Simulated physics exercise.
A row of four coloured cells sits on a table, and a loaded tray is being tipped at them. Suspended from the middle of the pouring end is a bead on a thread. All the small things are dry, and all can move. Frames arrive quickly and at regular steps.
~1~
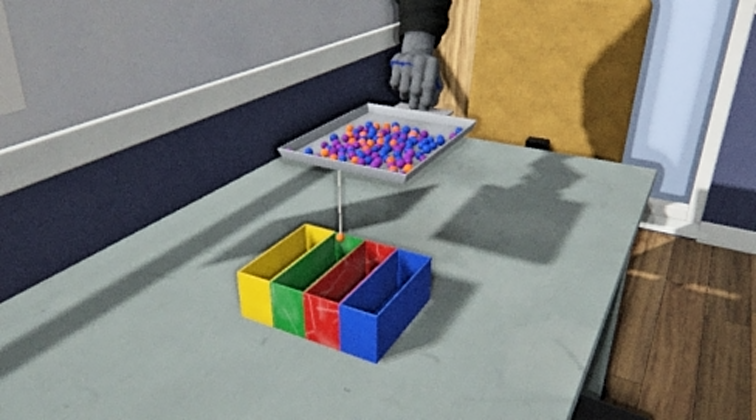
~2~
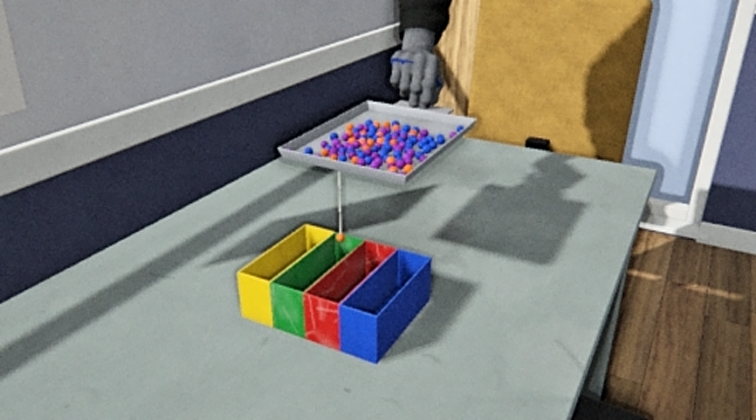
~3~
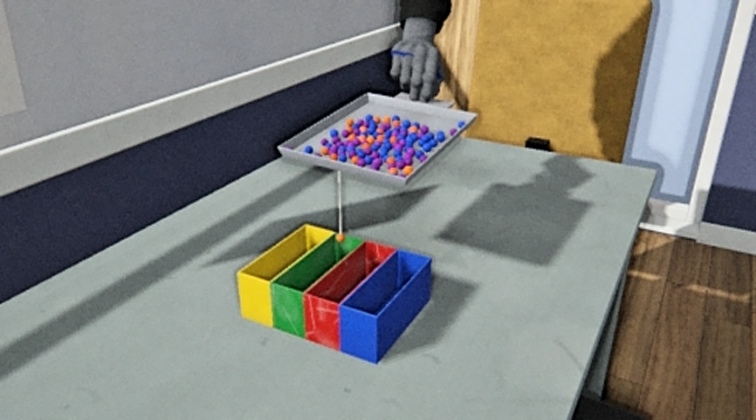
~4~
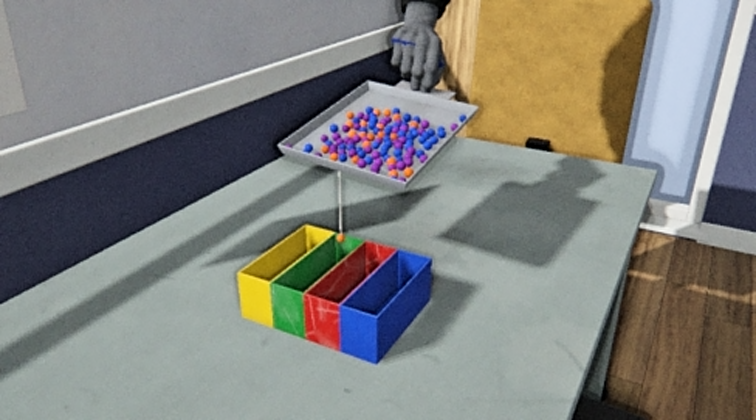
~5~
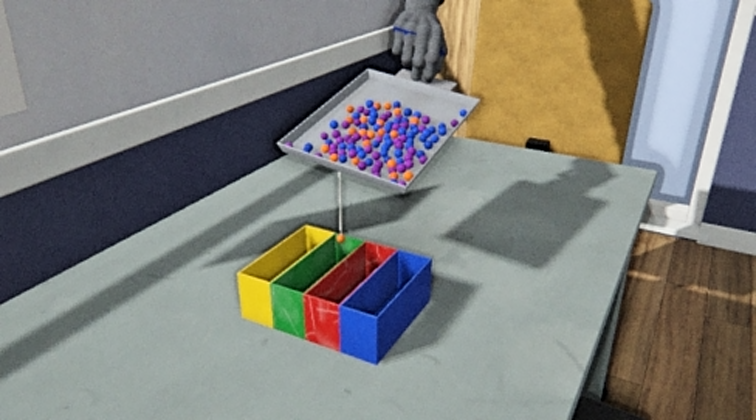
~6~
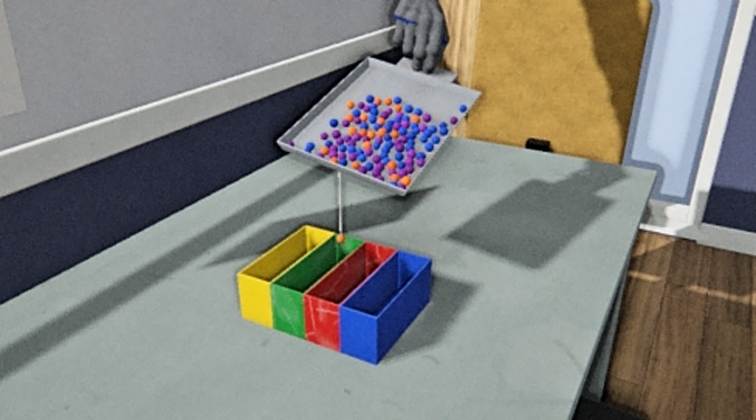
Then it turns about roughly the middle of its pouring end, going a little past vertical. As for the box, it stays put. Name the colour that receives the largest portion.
Blue.
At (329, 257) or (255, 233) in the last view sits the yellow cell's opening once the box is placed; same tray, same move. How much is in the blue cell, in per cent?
Around 10 and then 10 per cent.
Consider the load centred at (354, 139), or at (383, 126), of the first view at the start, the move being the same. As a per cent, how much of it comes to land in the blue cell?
First 60 %, then 60 %.
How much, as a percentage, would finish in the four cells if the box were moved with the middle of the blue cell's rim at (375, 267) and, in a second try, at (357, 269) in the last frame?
It comes to about 50 per cent the first time and about 30 per cent the second.
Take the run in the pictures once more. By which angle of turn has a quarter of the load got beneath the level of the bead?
Reading: Some 65°.
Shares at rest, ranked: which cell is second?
The cell in second spot is the red one.
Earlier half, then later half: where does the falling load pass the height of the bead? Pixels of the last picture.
Earlier half at (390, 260), later half at (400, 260).
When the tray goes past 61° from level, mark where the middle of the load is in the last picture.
The load's middle is around (386, 185).
Soon, tray tipped steeply; about two thirds on the tray; a small part in the blue cell; a small part in the red cell; a stray few in the green cell; about a quarter falling or outside the box.
A while on, tray tipped right over; a stray few on the tray; about half in the blue cell; about a quarter in the red cell; a stray few in the green cell; a stray few in the yellow cell; about a quarter falling or outside the box.
Towards the end, tray tipped past a quarter turn; about half in the blue cell; about a quarter in the red cell; a stray few in the green cell; a stray few in the yellow cell; about a quarter falling or outside the box.
Finally, tray tipped past a quarter turn; about half in the blue cell; about a quarter in the red cell; a stray few in the green cell; a stray few in the yellow cell; about a quarter outside the box.
